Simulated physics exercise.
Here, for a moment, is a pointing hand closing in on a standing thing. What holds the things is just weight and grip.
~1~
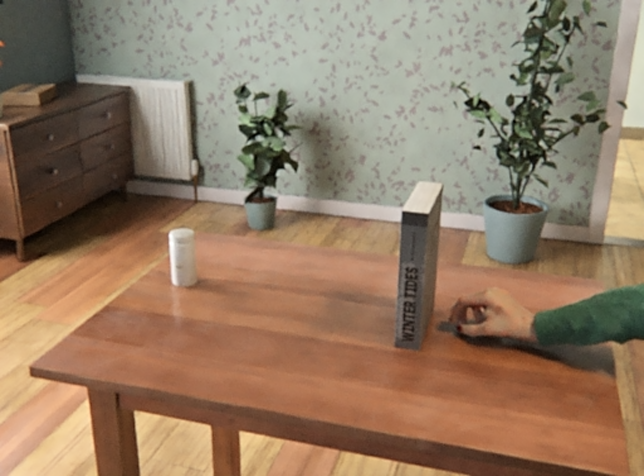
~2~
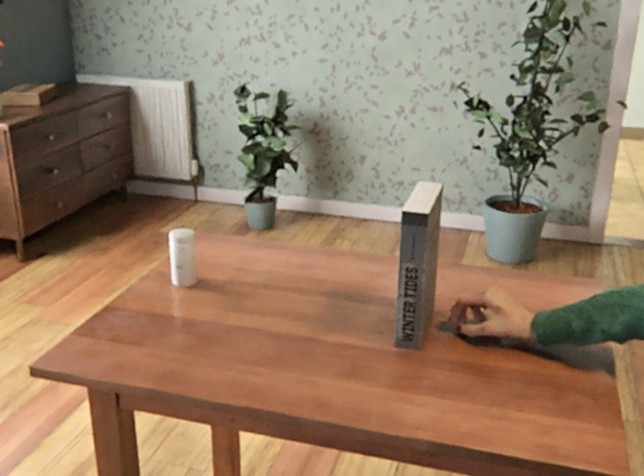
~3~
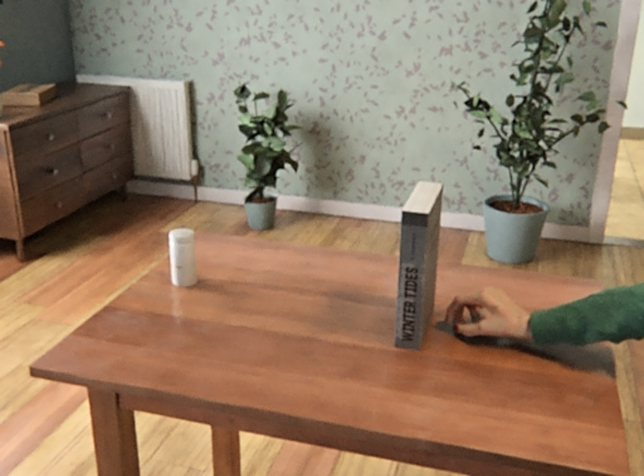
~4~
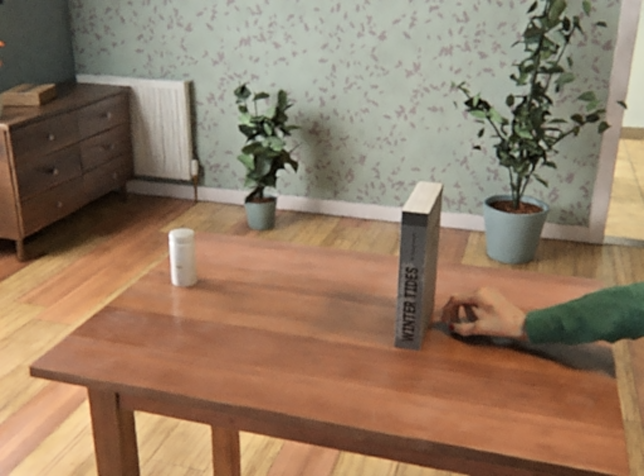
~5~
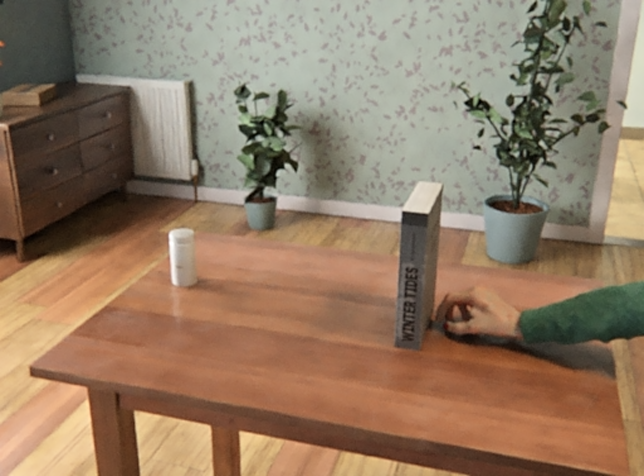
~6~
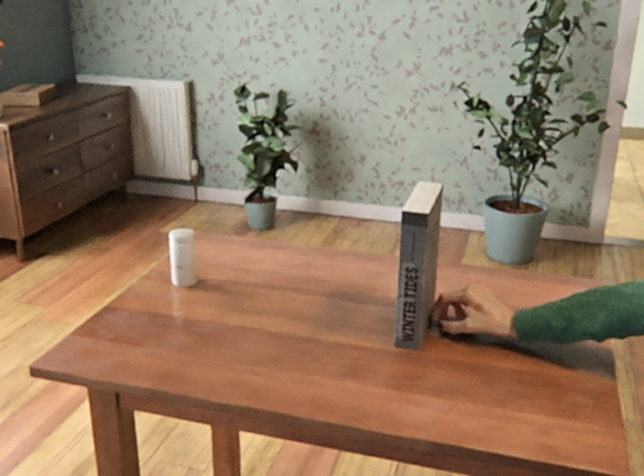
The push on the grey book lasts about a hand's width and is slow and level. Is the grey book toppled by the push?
I expect it to stay steady.
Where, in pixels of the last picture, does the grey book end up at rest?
It winds up at roughly (353, 256).
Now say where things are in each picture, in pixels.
Grey book (419, 264), in the first picture.
Grey book (419, 264), in the second picture.
Grey book (419, 264), in the third picture.
Grey book (419, 264), in the fourth picture.
Grey book (419, 264), in the fifth picture.
Grey book (419, 264), in the sixth picture.
Then, 0.30 s after the last picture, grey book slid a little near (405, 262).
Then, 0.60 s after the last picture, grey book slid a little near (385, 260).
Then, 0.80 s after the last picture, grey book slid a little near (372, 259).
Then, 1.00 s after the last picture, grey book slid about its own width near (359, 256).
At rest, moved from the start, grey book. Seen from the same camera at the end, grey book near (353, 256).
